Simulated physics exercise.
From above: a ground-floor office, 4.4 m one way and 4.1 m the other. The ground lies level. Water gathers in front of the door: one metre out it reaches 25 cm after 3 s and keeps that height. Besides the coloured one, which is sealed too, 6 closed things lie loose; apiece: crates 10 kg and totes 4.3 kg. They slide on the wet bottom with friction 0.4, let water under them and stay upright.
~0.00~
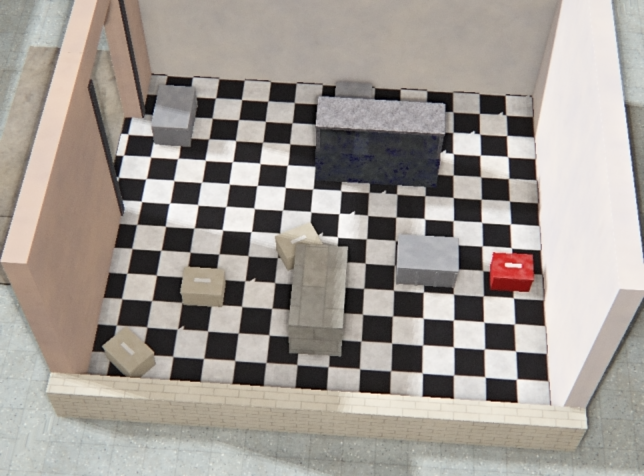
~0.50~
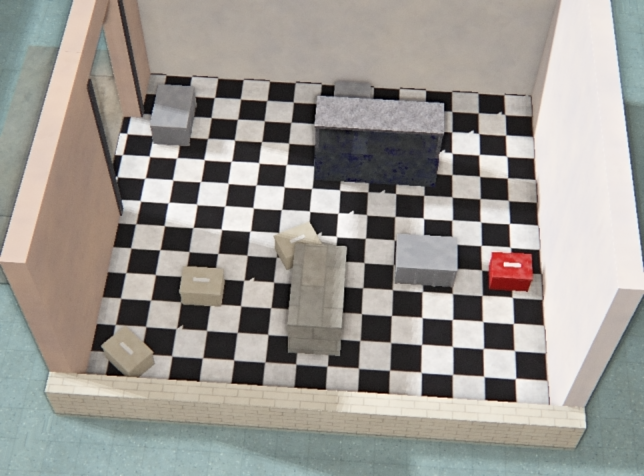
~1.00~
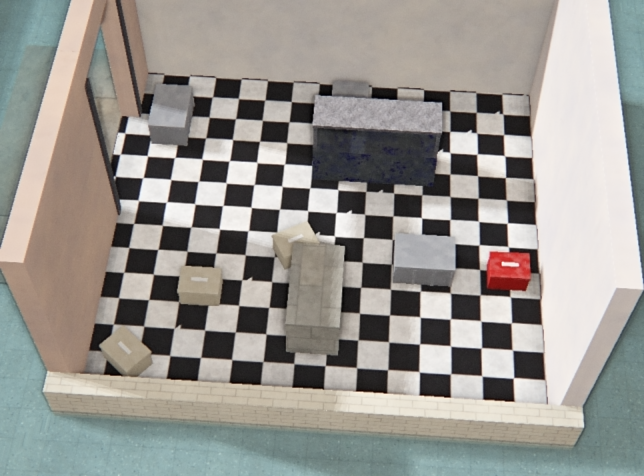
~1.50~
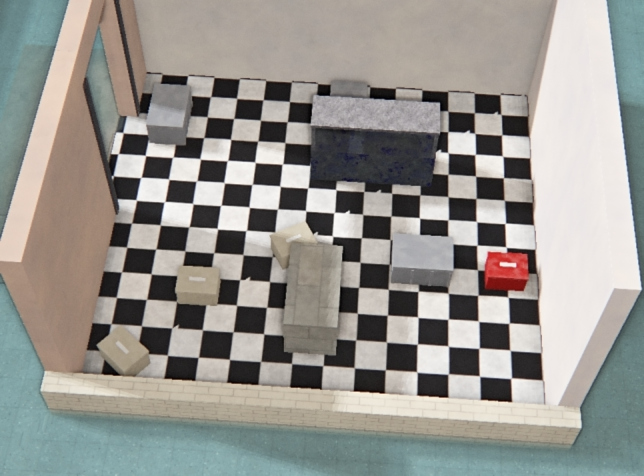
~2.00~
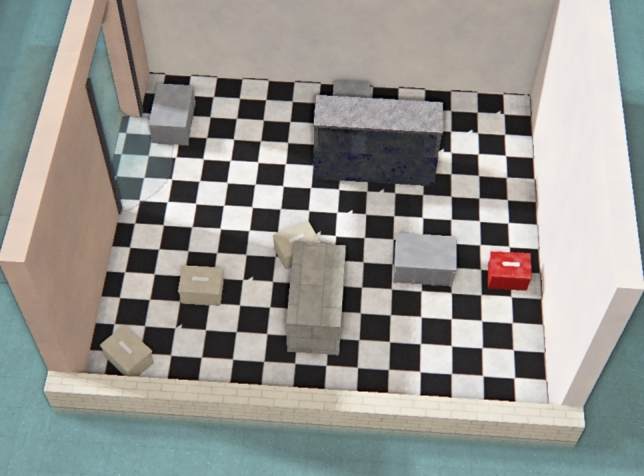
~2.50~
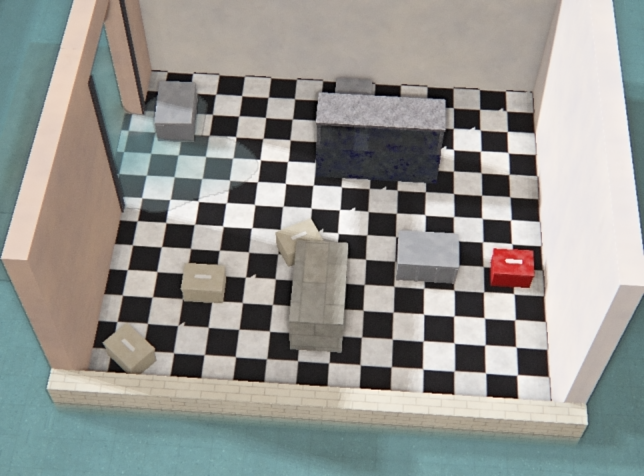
Water spreads outside, then enters through the left doorway across the checkered floor as boxes stay still.
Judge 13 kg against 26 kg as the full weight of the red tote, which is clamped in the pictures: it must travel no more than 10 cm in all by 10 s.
For it, only the higher weight holds it.
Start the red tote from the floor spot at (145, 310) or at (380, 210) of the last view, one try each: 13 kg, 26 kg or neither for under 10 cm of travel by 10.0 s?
In turn: The smaller is enough; only the larger holds.
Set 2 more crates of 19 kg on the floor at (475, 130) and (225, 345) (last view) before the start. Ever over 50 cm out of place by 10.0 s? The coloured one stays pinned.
In turn: Over, less.
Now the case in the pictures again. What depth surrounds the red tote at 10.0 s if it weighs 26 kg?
About 13 cm.
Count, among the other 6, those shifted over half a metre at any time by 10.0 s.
5 of them.
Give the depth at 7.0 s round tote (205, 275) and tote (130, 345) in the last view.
About 2 and 3 cm.
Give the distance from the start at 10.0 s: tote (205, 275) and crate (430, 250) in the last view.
In turn: 20 cm, 140 cm.
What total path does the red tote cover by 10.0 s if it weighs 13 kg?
About 200 cm.
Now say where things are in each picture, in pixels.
The first frame shows the red tote at (513, 266), on the bottom; 0.0 m2 under water; 0 of 7 have shifted.
The second frame shows the red tote at (512, 265) rests on the ground; water covers 0.0 m2; 0 of 7 have shifted.
The third frame shows the red tote at (510, 265), on the bottom; 0.0 m2 under water; 0 of 7 have shifted.
The fourth frame shows the red tote at (508, 265), on the bottom; water covers 0.0 m2; 0 of 7 have shifted.
The fifth frame shows the red tote at (511, 265), on the bottom; water covers 0.4 m2; 0 of 7 have shifted.
The sixth frame shows the red tote at (514, 262) rests on the ground; 1.1 m2 under water; 0 of 7 have shifted.
After 3.5 s the red tote would be 0 cm from its start with 13 kg and 0 cm from its start with 26 kg; 0 cm of water round it then.
After 4.5 s the red tote would be 0 cm from its start with 13 kg and 0 cm from its start with 26 kg; 0 cm of water round it then.
After 7.0 s the red tote would be 20 cm from its start with 13 kg and 1 cm from its start with 26 kg; 9 cm of water round it then.
After 10.0 s the red tote would be 166 cm from its start with 13 kg and 1 cm from its start with 26 kg; 13 cm of water round it then.
